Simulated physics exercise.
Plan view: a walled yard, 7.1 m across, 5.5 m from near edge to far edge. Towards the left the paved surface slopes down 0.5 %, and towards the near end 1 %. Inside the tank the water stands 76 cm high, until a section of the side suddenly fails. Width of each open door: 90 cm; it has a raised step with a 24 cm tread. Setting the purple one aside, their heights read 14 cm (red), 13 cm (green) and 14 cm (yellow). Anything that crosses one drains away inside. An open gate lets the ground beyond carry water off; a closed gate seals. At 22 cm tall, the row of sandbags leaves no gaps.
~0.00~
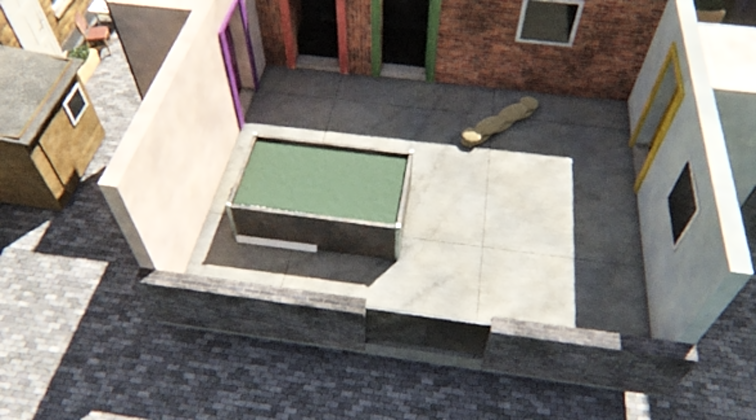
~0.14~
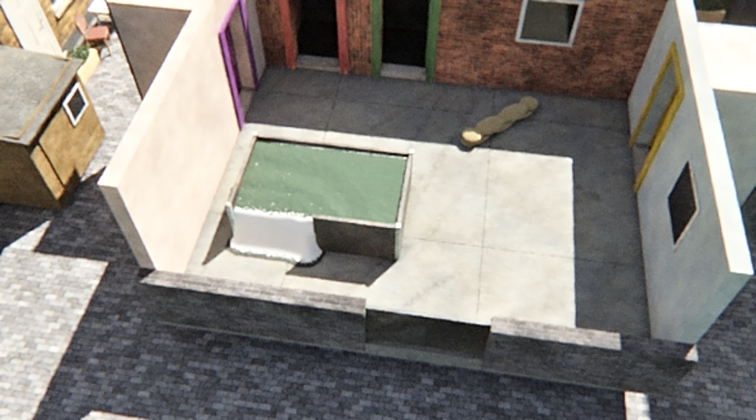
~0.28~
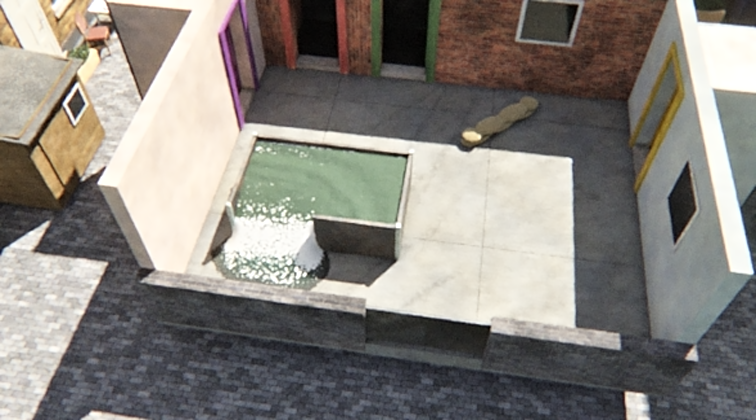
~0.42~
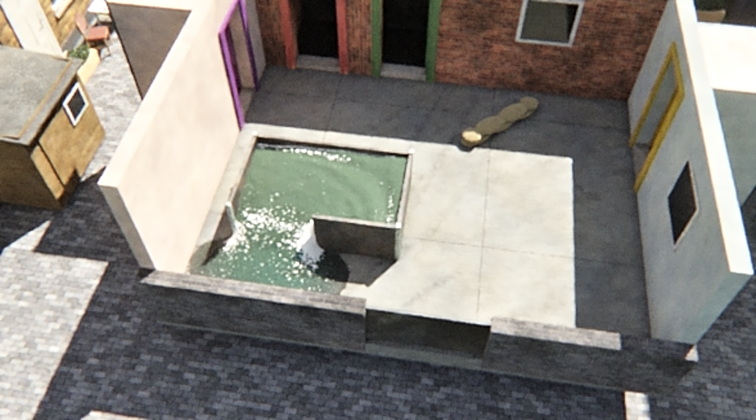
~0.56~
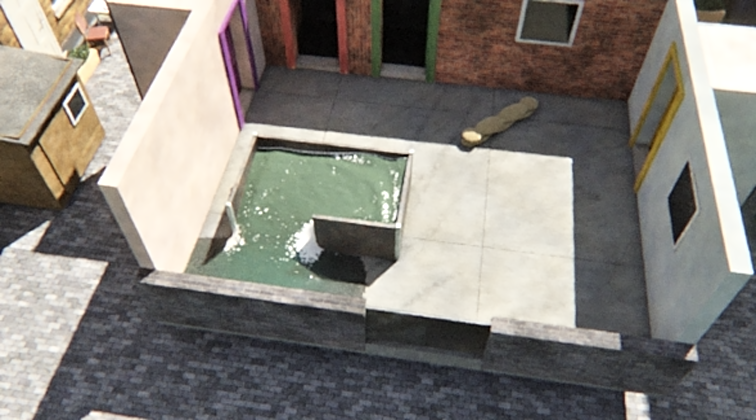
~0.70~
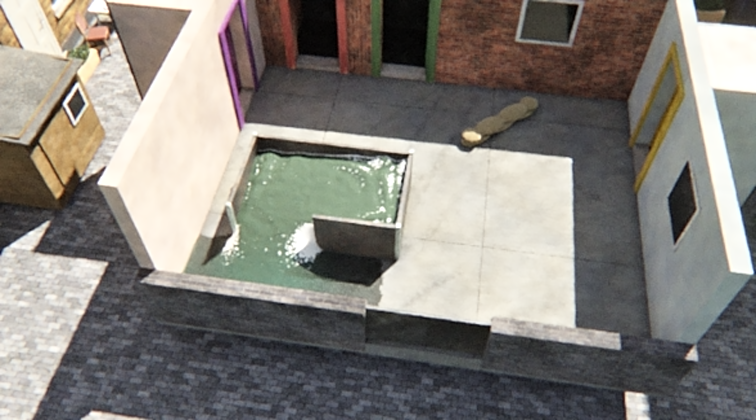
We see a walled yard from above, with a raised tank of green water near the left wall. Water gushes from the tank's near side in a white, foaming rush, then spreads over the paving beside the low front wall.
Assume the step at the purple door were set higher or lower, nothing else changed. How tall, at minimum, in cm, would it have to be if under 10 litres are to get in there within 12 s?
It would need to be about 7 cm tall.
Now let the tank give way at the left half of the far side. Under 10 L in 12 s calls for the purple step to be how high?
In that case you'd want it roughly 26 cm high.
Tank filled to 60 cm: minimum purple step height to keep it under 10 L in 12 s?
I'd go with near 5.5 cm then.
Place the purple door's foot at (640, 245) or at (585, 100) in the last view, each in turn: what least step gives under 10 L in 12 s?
You'd want about 12.0 cm there first, then about 10.5 cm.
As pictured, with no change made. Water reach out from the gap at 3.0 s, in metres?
Close to 5.8 metres, I'd say.
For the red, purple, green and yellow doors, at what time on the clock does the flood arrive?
Red: 2.6 s; purple: 2.2 s; green: 3.4 s; yellow: 3.8 s.
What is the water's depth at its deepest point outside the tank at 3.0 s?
About 38 cm at most.
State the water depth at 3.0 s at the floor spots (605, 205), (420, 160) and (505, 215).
Roughly 0, 0 and 2 centimetres.
After 1.4 s water covers 15 % of the floor, deepest (74 cm) near (174, 301); it has not reached the purple door.
After 3.0 s water covers 50 % of the floor, deepest (38 cm) near (174, 301); 11 cm at the purple door, 1 litre in over its 9 cm step.
After 12.0 s water covers 95 % of the floor, deepest (14 cm) near (415, 292); 5 cm at the purple door, 4 litres in over its 9 cm step.
At the purple door as built, the water arrived by 2.2 s and peaked near 12 cm at 2.4 s.
With a step of 6 cm, 17 litres would have come in within the 12 s; with 8 cm, 7 litres. So under 10 litres takes about 7 cm.
